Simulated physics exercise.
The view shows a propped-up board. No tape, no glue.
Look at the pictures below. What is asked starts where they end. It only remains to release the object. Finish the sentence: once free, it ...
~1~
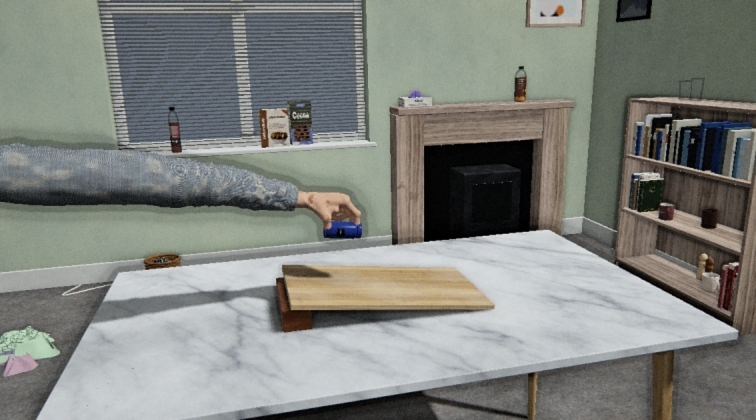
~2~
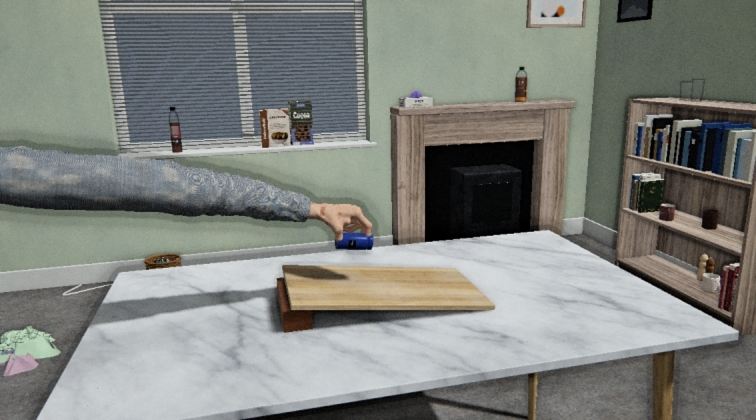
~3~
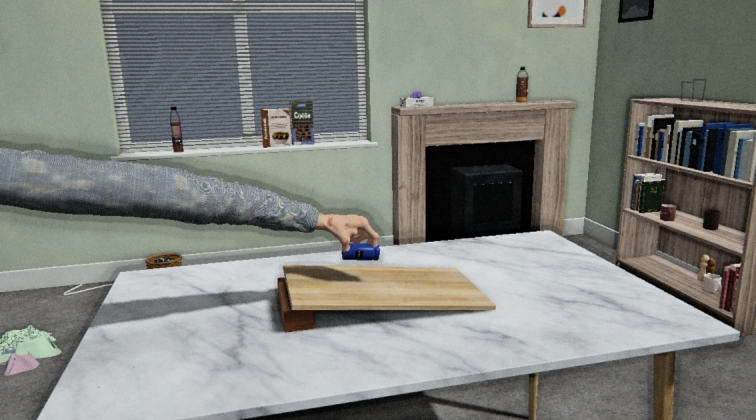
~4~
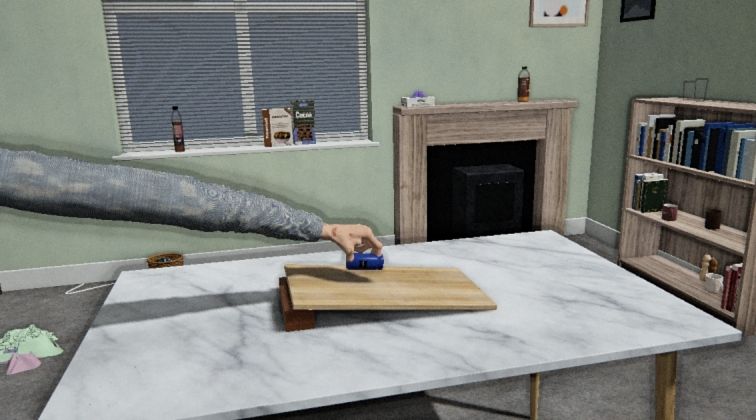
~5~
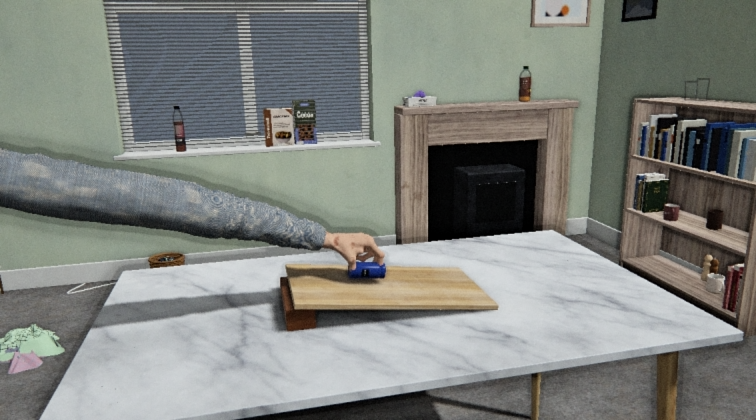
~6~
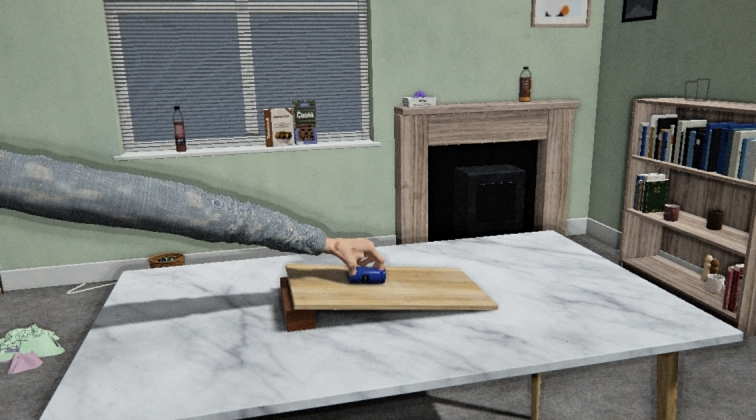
Once free, it stays in place.
Then, 0.20 s after the last picture, nothing has stirred.
Then, 0.50 s after the last picture, blue shaker resting near (367, 275).
At rest, it is in place. Seen from the same camera at the end, blue shaker near (367, 275). The blue shaker keeps its place.
